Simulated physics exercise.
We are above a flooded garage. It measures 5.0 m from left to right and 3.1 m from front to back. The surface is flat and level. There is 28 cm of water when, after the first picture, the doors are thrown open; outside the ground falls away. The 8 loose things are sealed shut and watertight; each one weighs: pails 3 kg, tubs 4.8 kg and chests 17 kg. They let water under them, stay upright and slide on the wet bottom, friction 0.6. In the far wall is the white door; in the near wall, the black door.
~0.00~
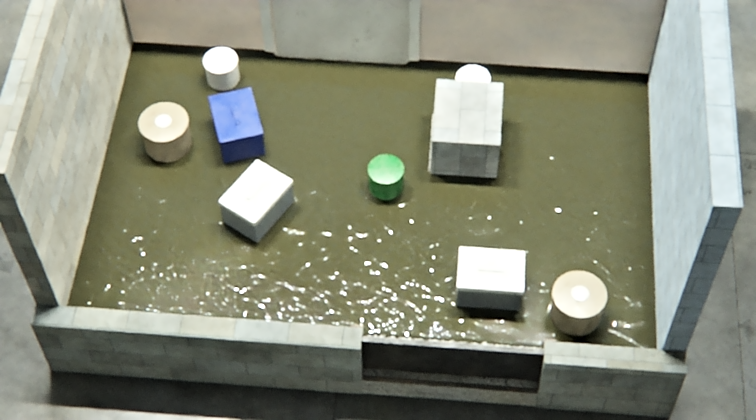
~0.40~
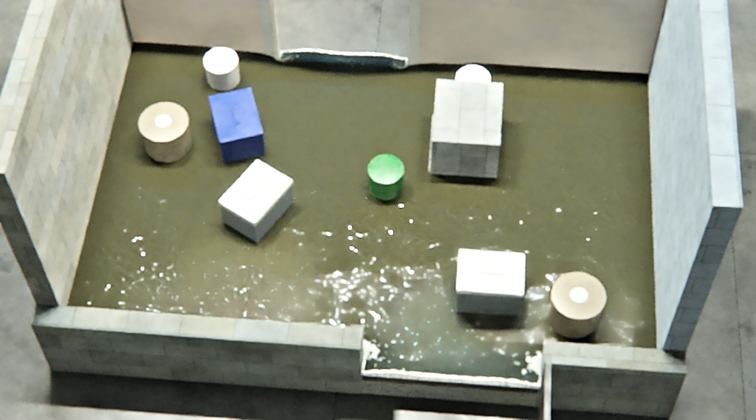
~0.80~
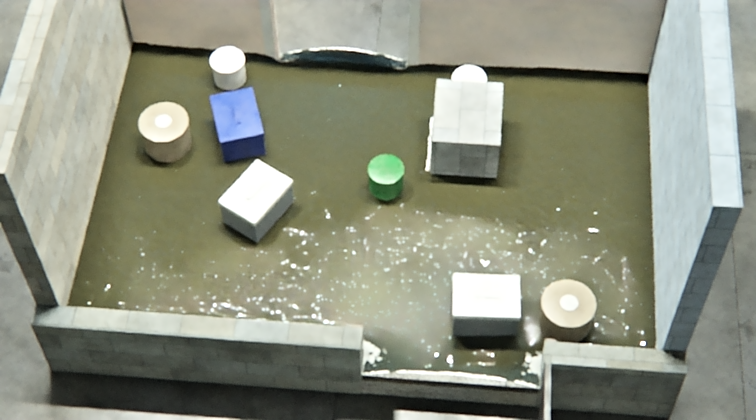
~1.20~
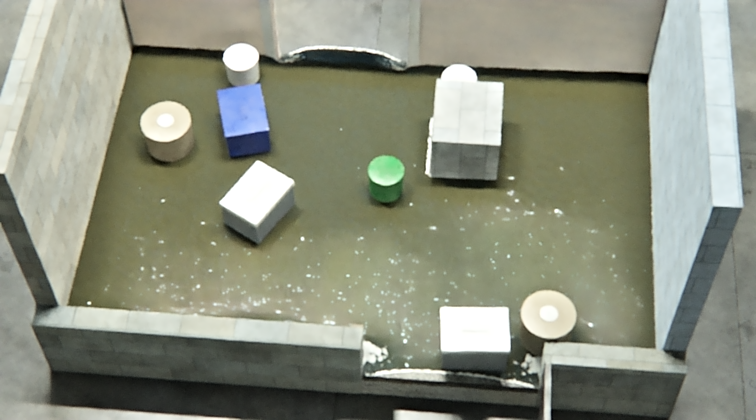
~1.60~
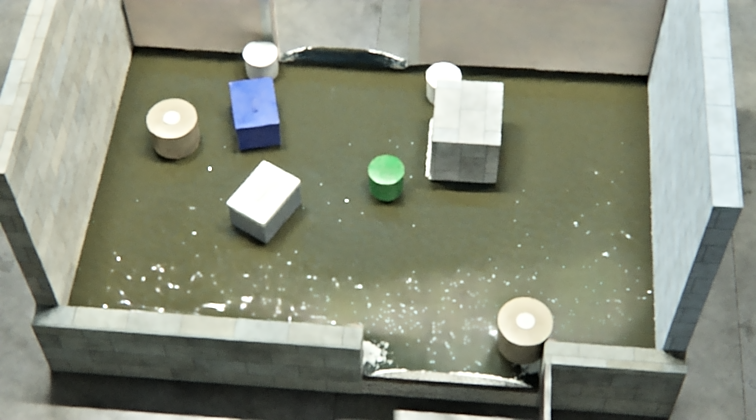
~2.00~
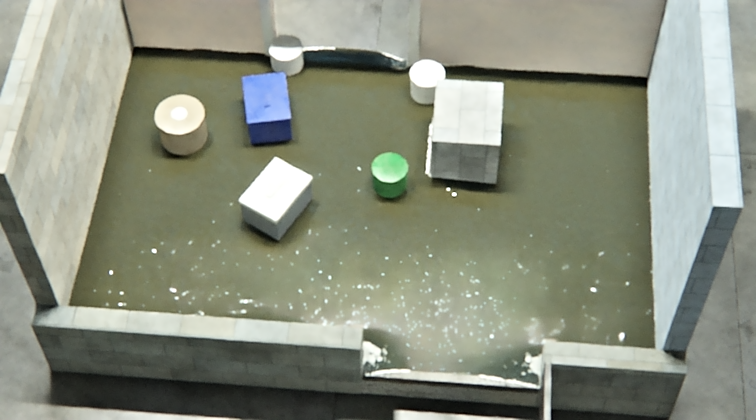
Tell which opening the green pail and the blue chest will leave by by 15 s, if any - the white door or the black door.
The green pail leaves by neither. The blue chest leaves by white door.
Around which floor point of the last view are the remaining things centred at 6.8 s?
They average out to somewhere around (343, 170).
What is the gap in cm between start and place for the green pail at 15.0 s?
Around 50 cm from the start.
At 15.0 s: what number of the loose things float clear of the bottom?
At that point I count 1.
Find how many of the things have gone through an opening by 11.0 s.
My tally comes to 6.
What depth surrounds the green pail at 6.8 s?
15 cm or so.
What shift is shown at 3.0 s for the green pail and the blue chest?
Close to 10 and 60 centimetres by then.
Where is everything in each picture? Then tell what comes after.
In the first picture, the green pail at (386, 169) floats; the blue chest at (236, 115) floats; 28 cm deep round most things; 0 of 8 have shifted.
In the second picture, the green pail at (386, 169) floats; the blue chest at (236, 115), afloat; 28 cm deep round most things; 0 of 8 have shifted.
In the third picture, the green pail at (386, 169), afloat; the blue chest at (236, 114) floats; about 3960 L in view; 3 of 8 have shifted.
In the fourth picture, the green pail at (386, 170), afloat; the blue chest at (243, 110) floats, 10 cm from its start; 24 cm deep round most things; 5 of 8 have shifted.
In the fifth picture, the green pail at (386, 170) floats, 5 cm from its start; the blue chest at (254, 103), afloat, 23 cm from its start; 23 cm deep round most things; 7 of 8 have shifted.
In the sixth picture, the green pail at (390, 167) floats, 7 cm from its start; the blue chest at (266, 97) floats, 36 cm from its start; about 3420 L in view; 8 of 8 have shifted.
After 3.0 s the green pail is near (395, 166), 0.1 m from its start, afloat; the blue chest is near (297, 82), 0.7 m from its start, afloat; 3 of 8 are out; 5 afloat.
After 6.8 s the green pail is near (412, 168), 0.3 m from its start, afloat; the blue chest has gone out by the white door; 5 of 8 are out; 3 afloat.
After 11.0 s the green pail is near (406, 162), 0.3 m from its start, afloat; the blue chest has gone out by the white door; 6 of 8 are out; 2 afloat.
After 15.0 s the green pail is near (413, 147), 0.5 m from its start, afloat; the blue chest has gone out by the white door; 6 of 8 are out; 1 afloat.
